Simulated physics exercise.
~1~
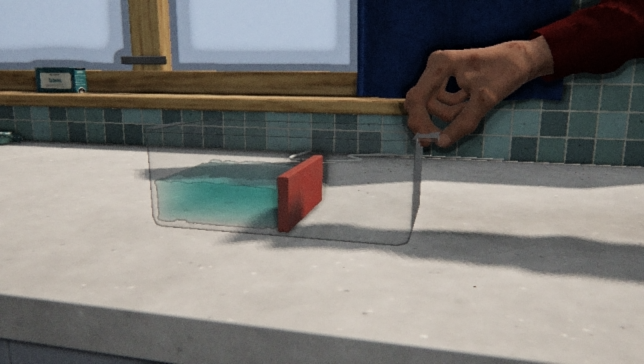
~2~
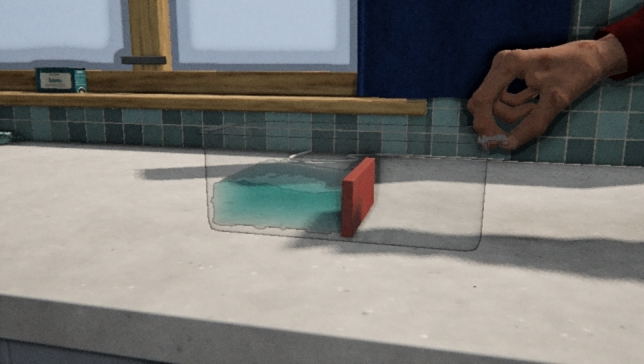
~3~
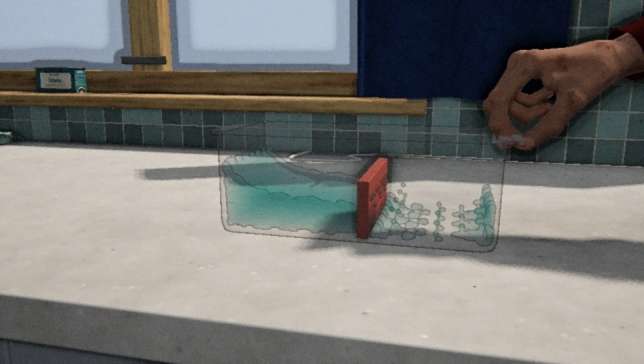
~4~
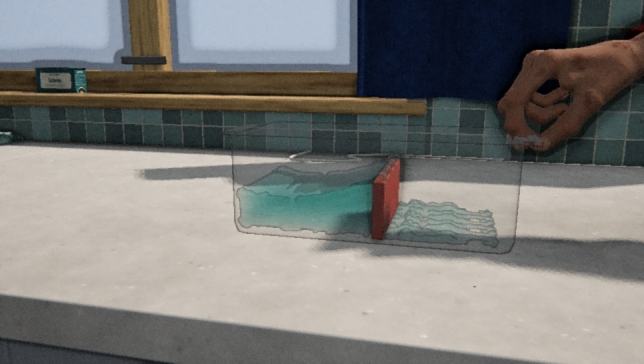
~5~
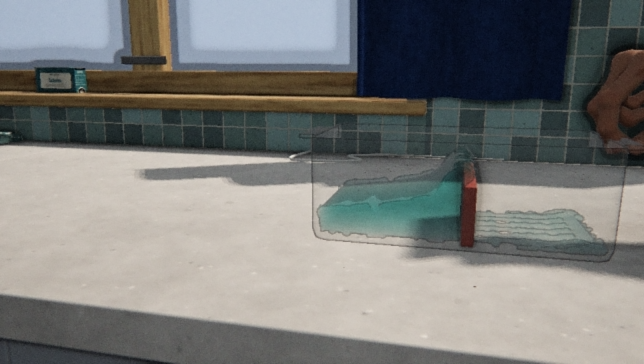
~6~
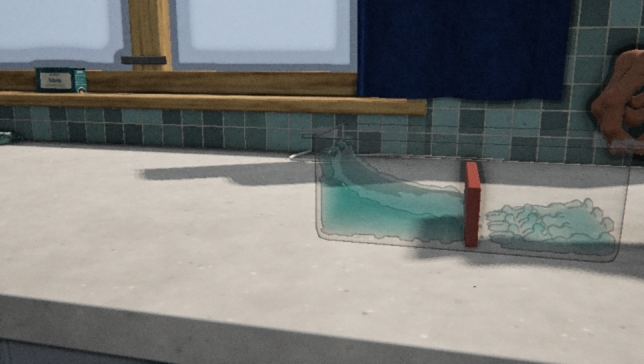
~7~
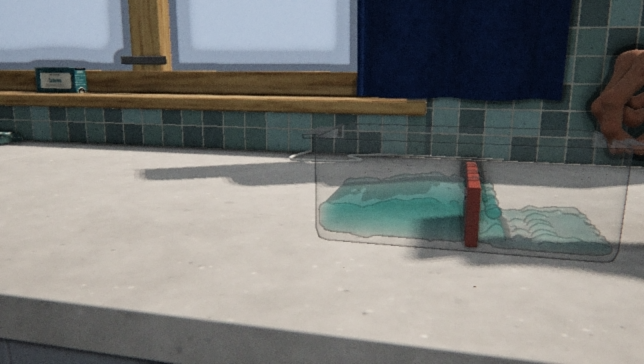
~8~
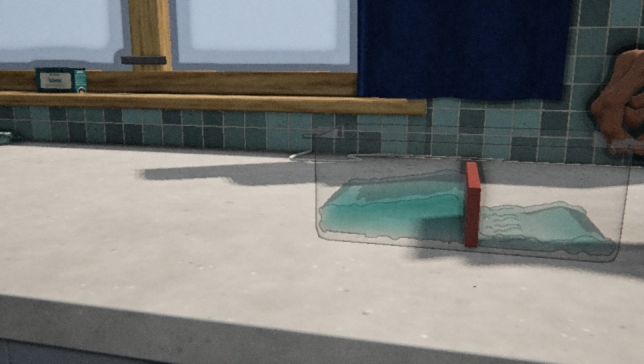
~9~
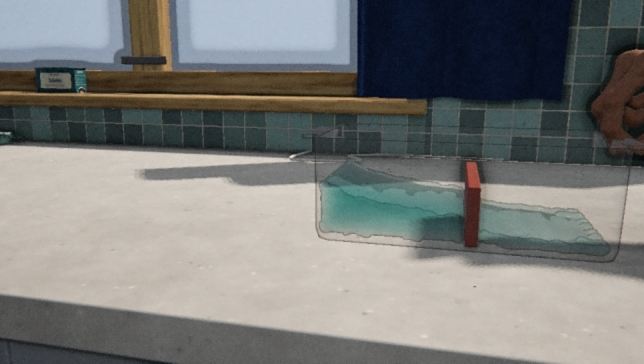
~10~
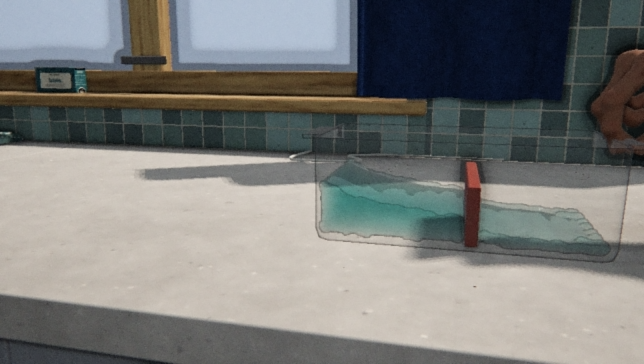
A clear glass tub with an upright red divider stands on a pale kitchen counter, teal water filling only its left part, seen from the front and slightly above. Behind it are green tiles, a wooden window frame and a dark blue cloth. A hand in a red sleeve draws the tub rightwards, and some water appears beyond the divider. After a further pull to the right, the tub stops and the water sloshes on both sides. It settles with a shallower pool on the right, the divider still upright and the counter showing no spill.
